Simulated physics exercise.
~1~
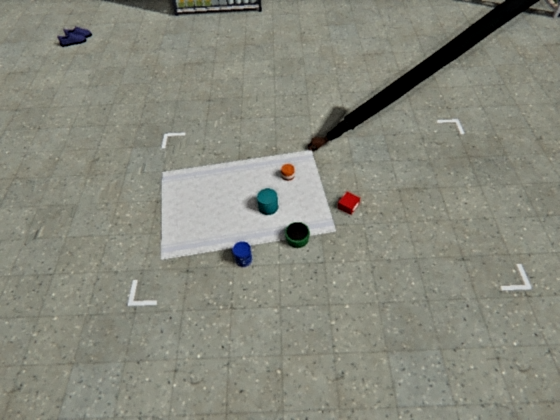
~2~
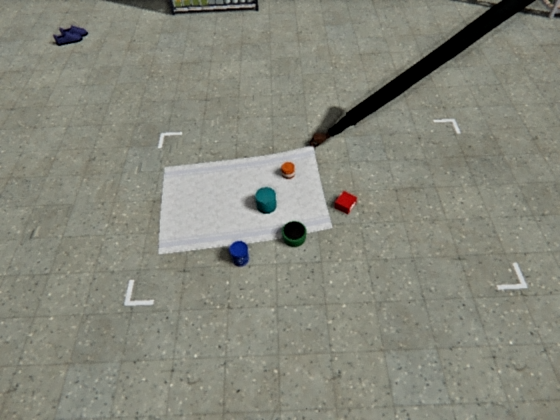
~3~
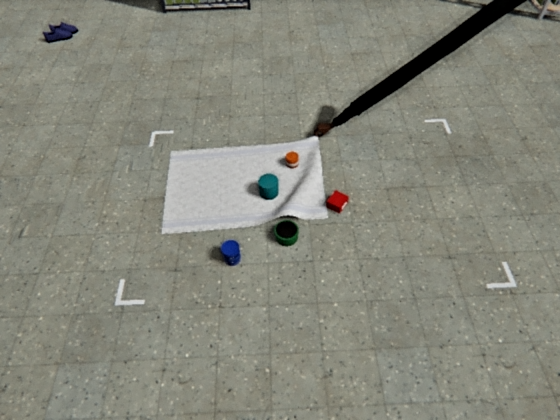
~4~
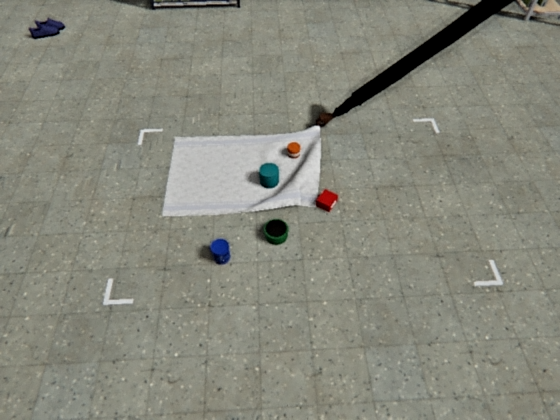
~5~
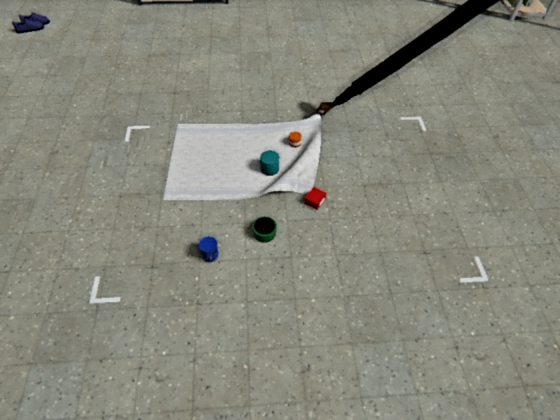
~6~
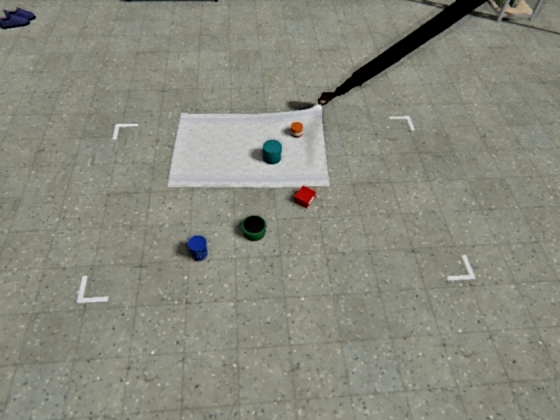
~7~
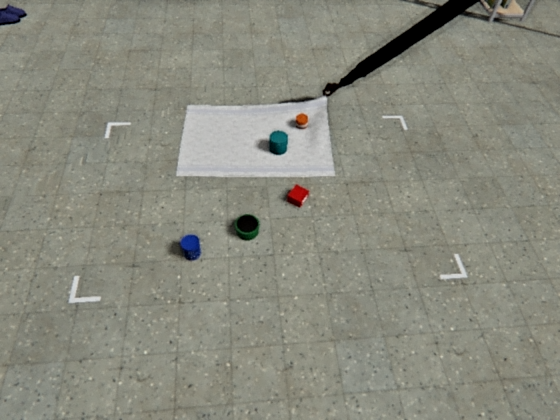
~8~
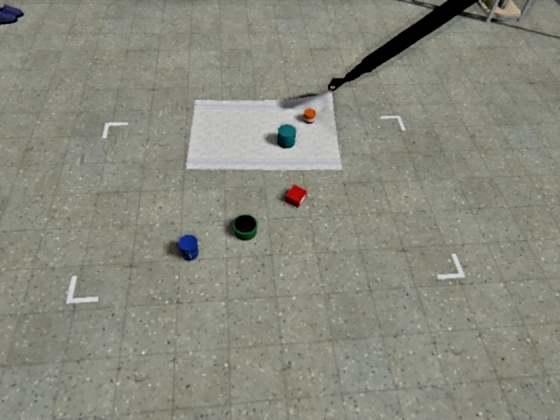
A white mat lies on a speckled grey floor marked by white corner brackets, seen from above at an angle, with a long black arm reaching its upper right corner. An orange pot and a teal tub sit on it, while a red box, a green pot and a blue bucket rest at its right and lower edges. The arm drags the mat away, rumpling its right side as the orange and teal pieces ride along. The cloth flattens and slides farther up and slightly right. It ends well beyond the red, green and blue objects, which stay behind on bare floor.
